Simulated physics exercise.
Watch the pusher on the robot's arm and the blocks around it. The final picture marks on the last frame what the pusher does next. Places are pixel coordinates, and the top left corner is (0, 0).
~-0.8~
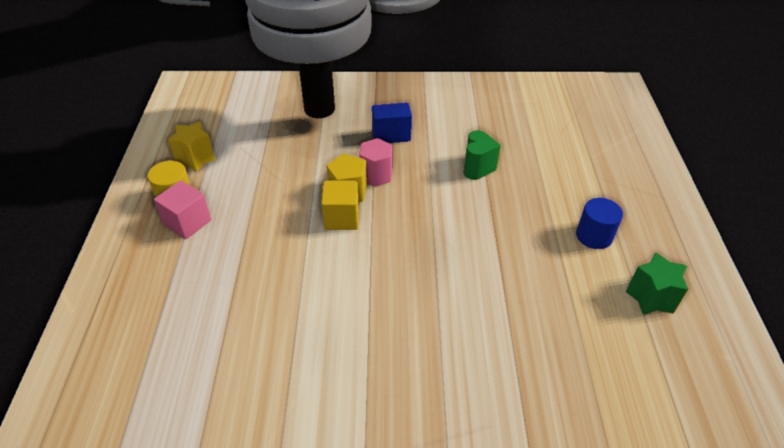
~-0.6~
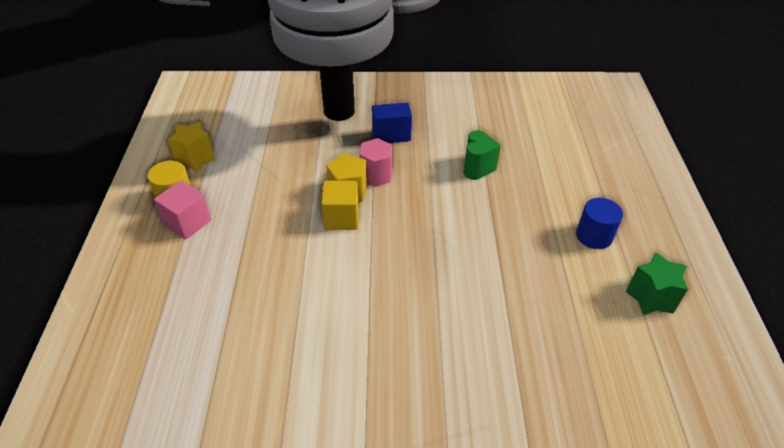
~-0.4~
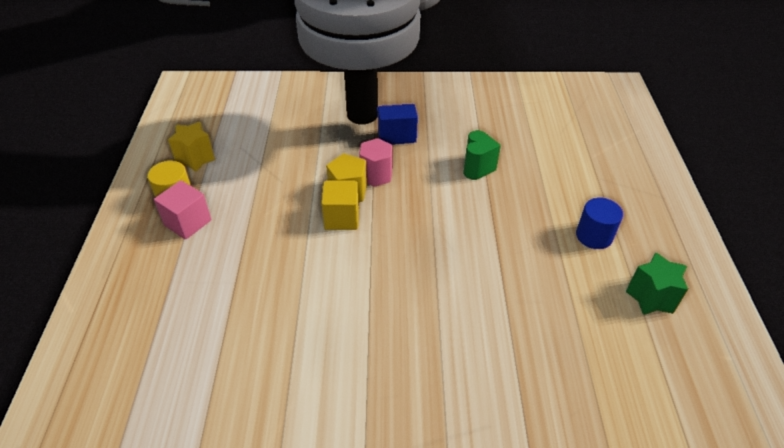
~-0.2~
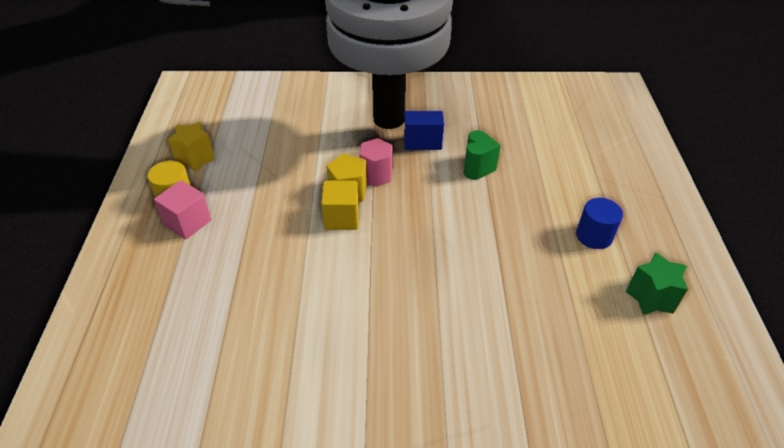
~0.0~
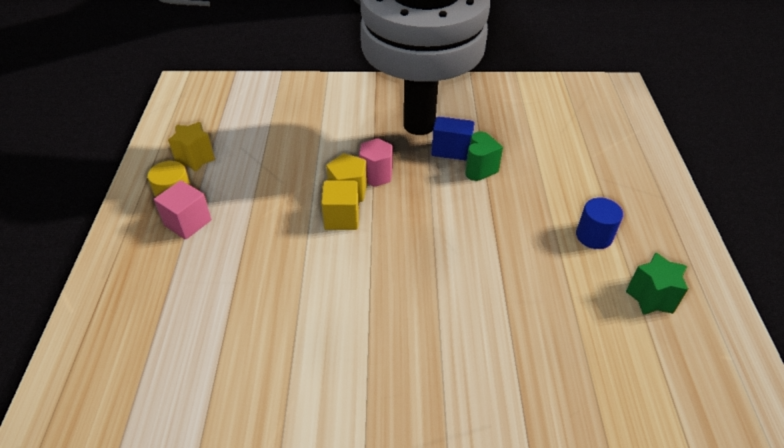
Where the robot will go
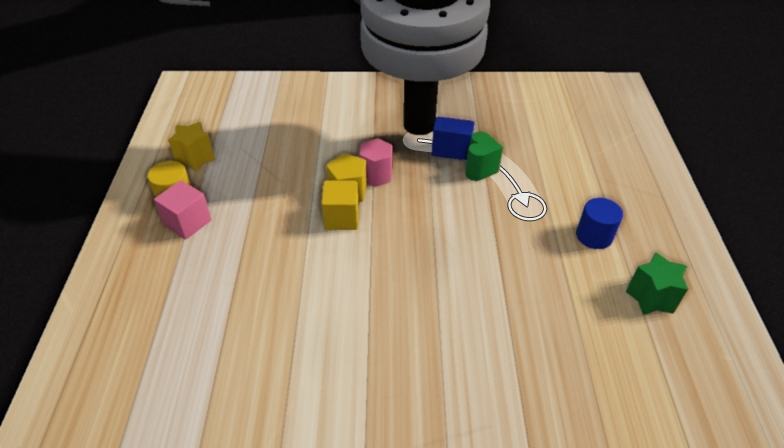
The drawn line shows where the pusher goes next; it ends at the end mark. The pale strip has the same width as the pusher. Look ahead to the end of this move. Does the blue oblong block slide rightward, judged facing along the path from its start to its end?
In short: No.
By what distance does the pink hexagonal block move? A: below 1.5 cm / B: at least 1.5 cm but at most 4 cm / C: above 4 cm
Answer: A.
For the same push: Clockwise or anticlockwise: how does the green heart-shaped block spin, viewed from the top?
From above, clockwise.
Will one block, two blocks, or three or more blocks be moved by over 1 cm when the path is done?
When the path ends, I think you'll find two blocks out of place by more than 1 cm.
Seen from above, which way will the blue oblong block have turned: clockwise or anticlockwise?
In a top view, it turns counterclockwise.
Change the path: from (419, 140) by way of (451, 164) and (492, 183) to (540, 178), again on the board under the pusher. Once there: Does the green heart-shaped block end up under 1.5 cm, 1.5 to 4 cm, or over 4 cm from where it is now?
Displaced more than 4 cm.
Drawn move, from (419, 140) over (466, 149) and (505, 172) to (527, 206).
What follows on the original path. One third of the way, pusher at (468, 135); blue oblong block at (503, 135); green heart-shaped block at (506, 155), turned 85° clockwise.
Two thirds of the way, pusher at (508, 158); blue oblong block at (548, 150); green heart-shaped block at (511, 166), turned 80° clockwise.
At the end, pusher at (531, 192); pink hexagonal block still; blue oblong block at (556, 153), turned 25° anticlockwise; green heart-shaped block at (519, 199), turned 115° clockwise; blue disc still.
